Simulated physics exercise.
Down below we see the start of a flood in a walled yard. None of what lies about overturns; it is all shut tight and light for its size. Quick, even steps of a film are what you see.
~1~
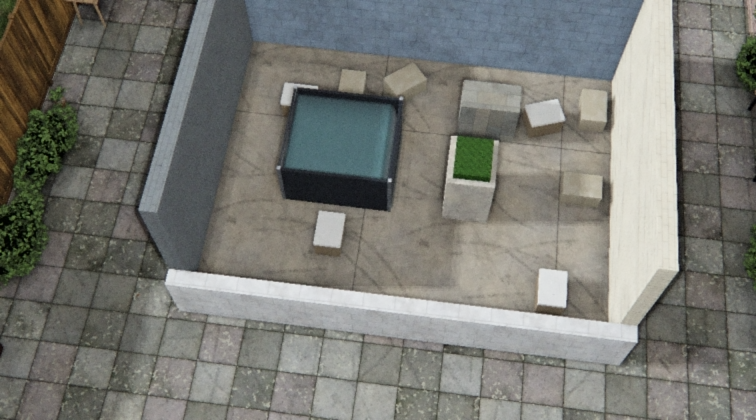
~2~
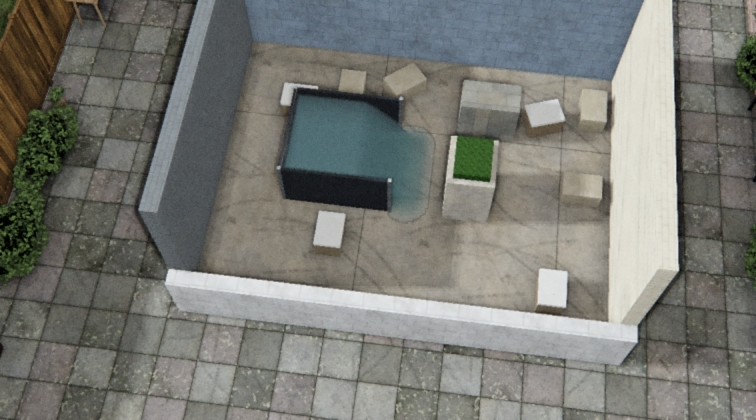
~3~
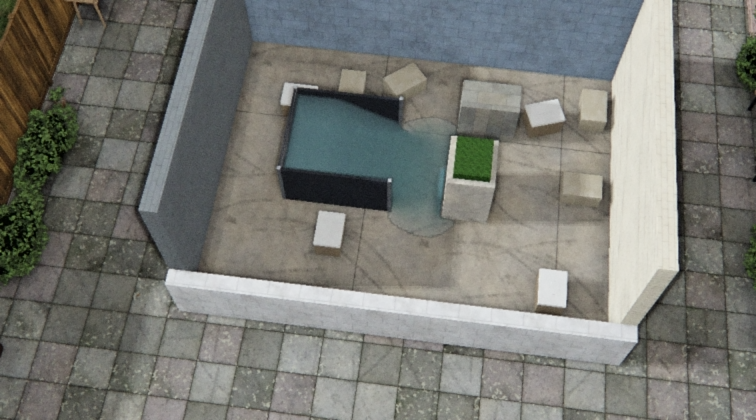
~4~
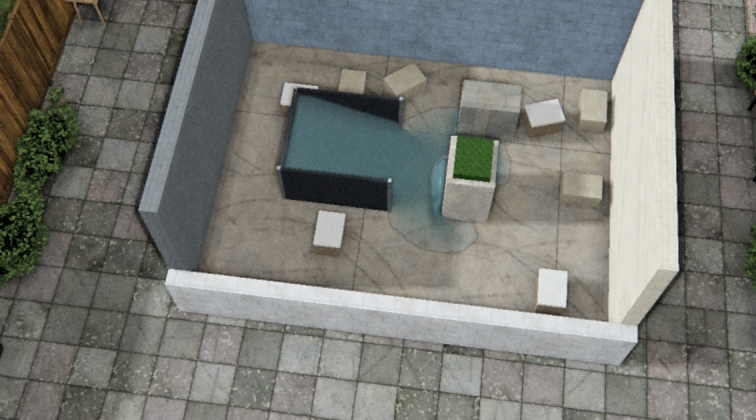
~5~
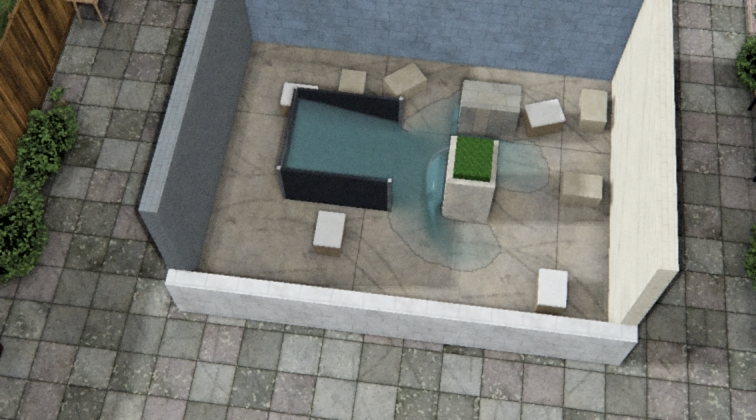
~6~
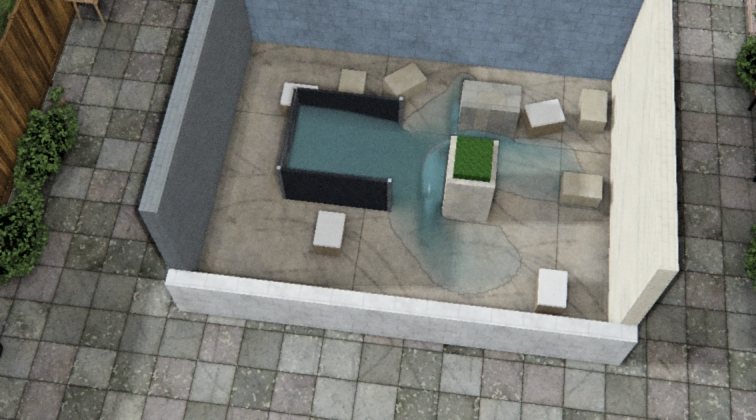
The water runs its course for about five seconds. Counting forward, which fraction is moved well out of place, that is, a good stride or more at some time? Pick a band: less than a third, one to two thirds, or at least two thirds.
The fraction is one to two thirds of them.
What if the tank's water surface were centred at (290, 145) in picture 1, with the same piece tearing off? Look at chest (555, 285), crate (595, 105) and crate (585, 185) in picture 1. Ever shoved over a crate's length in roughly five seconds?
Covered the distance, covered the distance, covered the distance.
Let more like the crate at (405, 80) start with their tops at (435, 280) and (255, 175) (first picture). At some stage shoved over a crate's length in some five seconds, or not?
Result, in sequence - displaced that far / short of that distance.
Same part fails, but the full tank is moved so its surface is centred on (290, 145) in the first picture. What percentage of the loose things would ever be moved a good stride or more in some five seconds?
Roughly 50 per cent.
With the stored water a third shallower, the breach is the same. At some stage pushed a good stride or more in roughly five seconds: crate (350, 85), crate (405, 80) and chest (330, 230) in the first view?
As asked: Fell short, fell short, fell short.
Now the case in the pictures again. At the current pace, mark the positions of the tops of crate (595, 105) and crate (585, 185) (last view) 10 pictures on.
My guess: Roughly (568, 89), then roughly (587, 260).
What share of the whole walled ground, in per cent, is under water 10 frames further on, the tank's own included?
Roughly 65 %.
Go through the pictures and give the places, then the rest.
In the first frame, a crate at (583, 185) rests on the ground; a crate at (351, 85) rests on the ground; 0 of 8 have shifted.
In the second frame, a crate at (583, 185) rests on the ground; a crate at (351, 85), on the bottom; 0 of 8 have shifted.
In the third frame, a crate at (583, 185) rests on the ground; a crate at (351, 85), on the bottom; 0 of 8 have shifted.
In the fourth frame, a crate at (583, 185) rests on the ground; a crate at (351, 85), on the bottom; 0 of 8 have shifted.
In the fifth frame, a crate at (583, 185) rests on the ground; a crate at (351, 85), on the bottom; 0 of 8 have shifted.
In the sixth frame, a crate at (583, 185) rests on the ground; a crate at (351, 85), on the bottom; 0 of 8 have shifted.
A moment on, 0 of 8 are well off their spots; 0 afloat.
Next, 2 of 8 are well off their spots; 1 afloat.
Later, 3 of 8 are well off their spots; 4 afloat.
In the end, 5 of 8 are well off their spots, and 5 have been at some point; 4 afloat.
